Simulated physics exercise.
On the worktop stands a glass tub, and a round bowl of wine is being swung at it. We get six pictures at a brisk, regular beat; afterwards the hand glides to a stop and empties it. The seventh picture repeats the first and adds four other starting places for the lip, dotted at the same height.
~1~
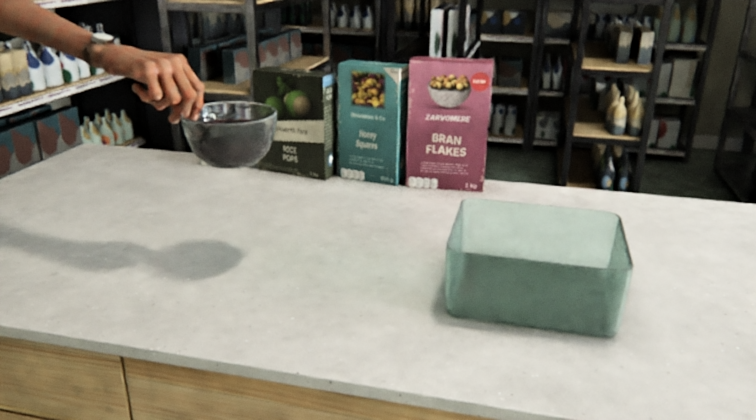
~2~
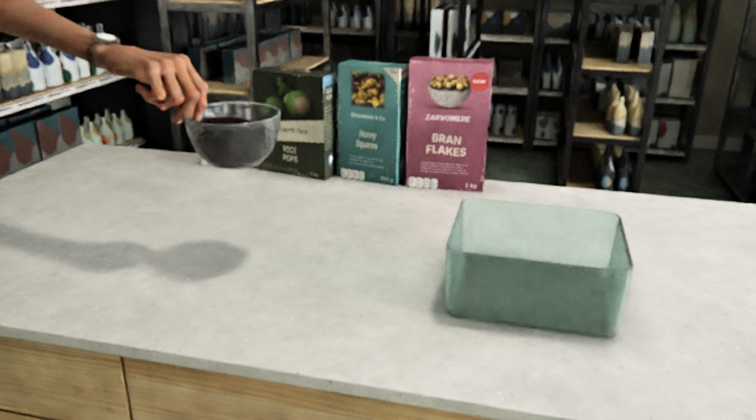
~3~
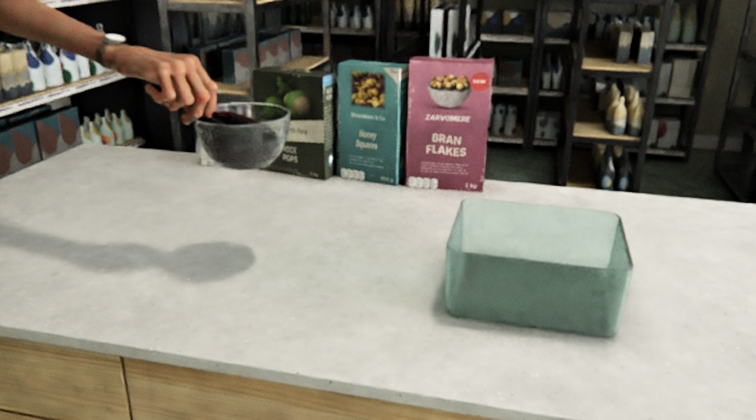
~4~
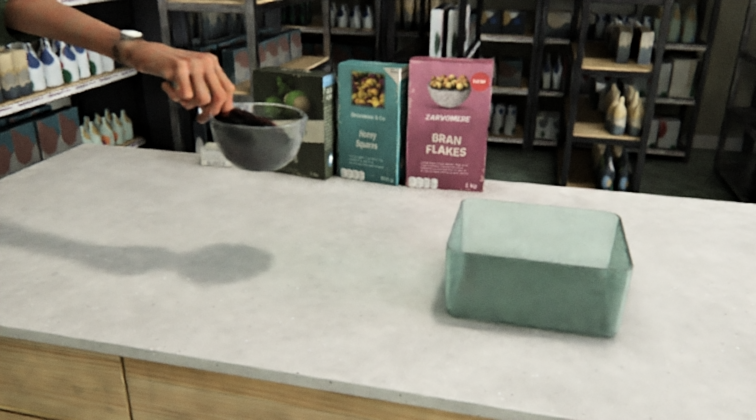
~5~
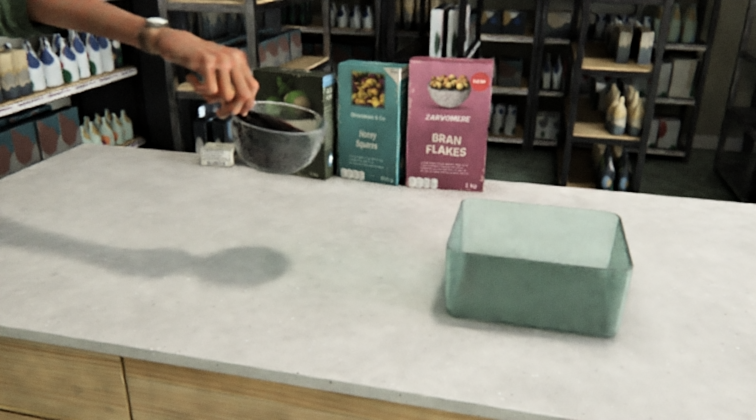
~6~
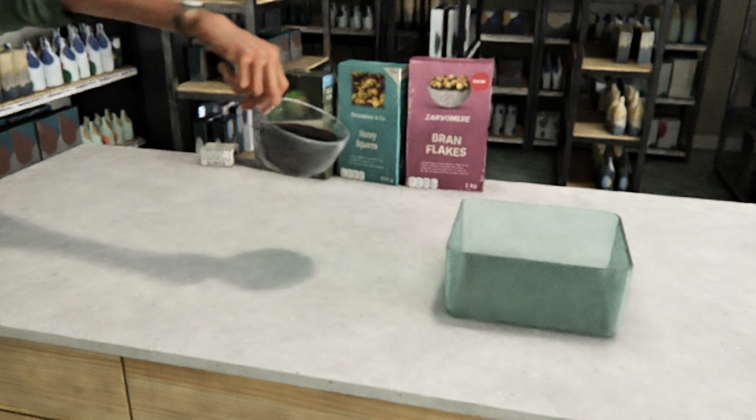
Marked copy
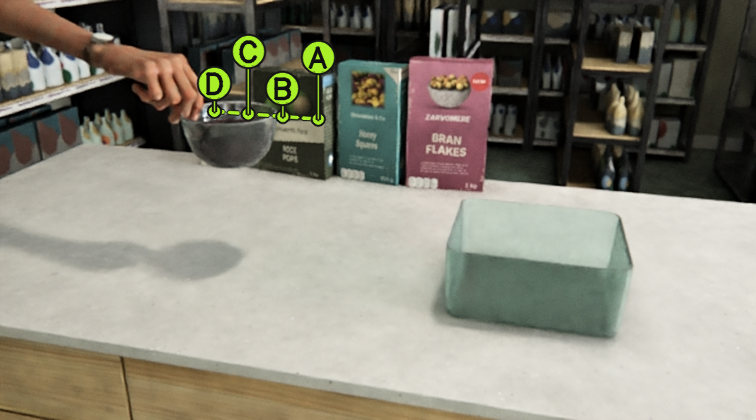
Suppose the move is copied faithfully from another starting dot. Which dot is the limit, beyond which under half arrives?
Take A.
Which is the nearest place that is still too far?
That would be B.
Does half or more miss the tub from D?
Yes.
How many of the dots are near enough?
One.
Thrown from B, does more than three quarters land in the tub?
No, less.
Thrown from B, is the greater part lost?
Yes, that goes wrong.
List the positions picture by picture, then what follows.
Upright, lip at (271, 115); tub from (445, 312) to (618, 336); nothing has left yet, in the first frame.
Upright, lip at (275, 115); nothing has left yet, in the second frame.
Upright, lip at (285, 116); nothing has left yet, in the third frame.
Tipped about 2°, lip at (301, 119); nothing has left yet, in the fourth frame.
Tipped about 10°, lip at (323, 127); nothing has left yet, in the fifth frame.
Tipped about 21°, lip at (345, 138); nothing has left yet, in the sixth frame.
In lime, A at (318, 119); B at (282, 116); C at (248, 113); D at (214, 111).
With A, about 67 % lands in the tub, 28 % falls short and 5 % goes beside or beyond.
With B, about 28 % lands in the tub, 67 % falls short and 5 % goes beside or beyond.
With C, about 0 % lands in the tub, 99 % falls short.
With D, about 0 % lands in the tub, 100 % falls short.
